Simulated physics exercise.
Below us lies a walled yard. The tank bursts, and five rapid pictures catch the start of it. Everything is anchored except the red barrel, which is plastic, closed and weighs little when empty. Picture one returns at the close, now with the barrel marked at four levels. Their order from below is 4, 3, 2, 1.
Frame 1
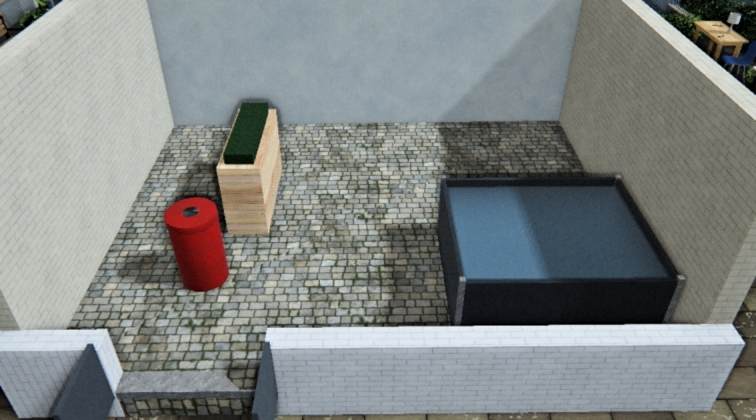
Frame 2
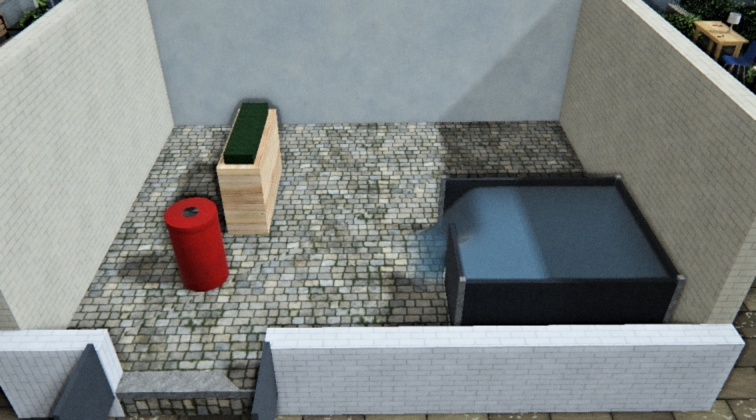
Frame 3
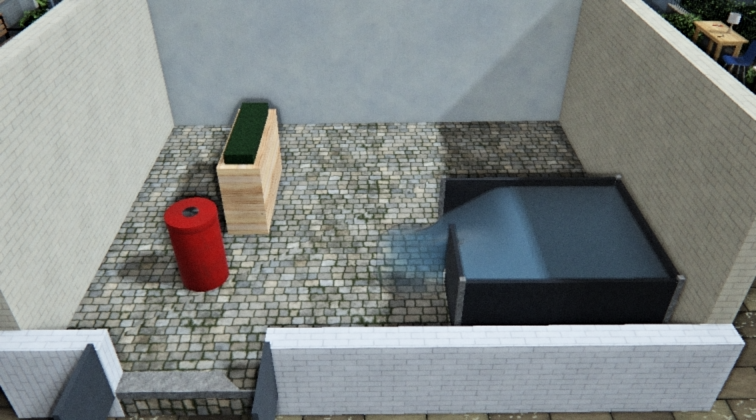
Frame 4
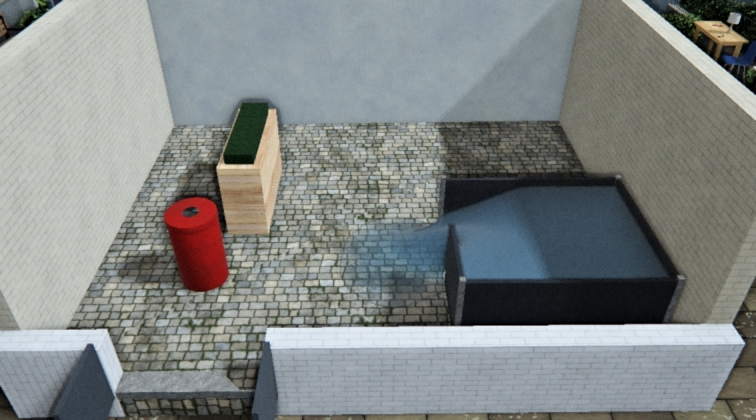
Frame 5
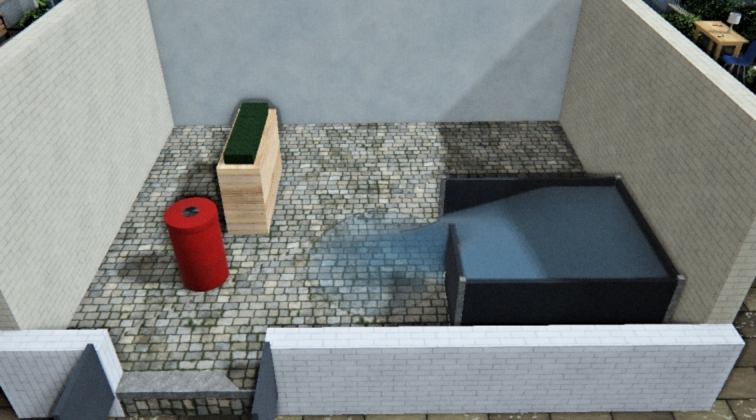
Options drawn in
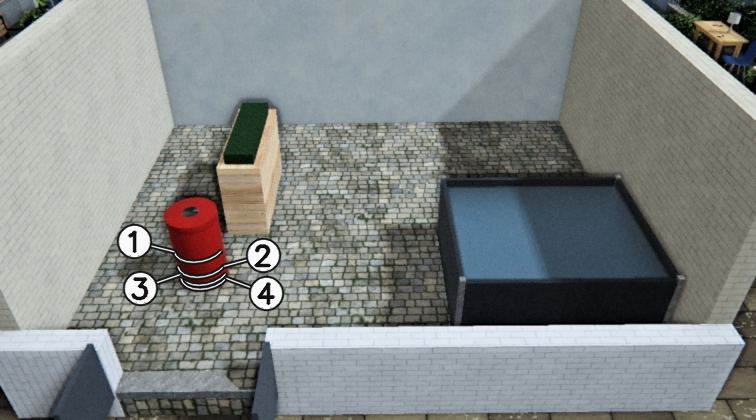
The clip opens on a walled, cobbled yard with a red barrel and a wooden planter on the left and a full, dark-sided tank of water on the right. Water pours through a gap in the tank's left side, then spreads leftward across the cobbles in a widening, shallow sheet.
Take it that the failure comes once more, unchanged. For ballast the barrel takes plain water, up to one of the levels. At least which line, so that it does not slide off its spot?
Go for 1.
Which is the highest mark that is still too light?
That is mark 2.
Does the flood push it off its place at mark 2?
Yes, it does.
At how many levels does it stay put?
One of them.
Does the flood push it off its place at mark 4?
Yes, it does.
On the marked copy, 1 at (193, 262); 2 at (197, 277); 3 at (199, 285); 4 at (200, 289); from the bottom up 4, 3, 2, 1.
For mark 1, it does not move.
For mark 2, it is pushed about its own width away.
For mark 3, it is washed out through the gate.
For mark 4, it is pushed about 3 times its own width away.
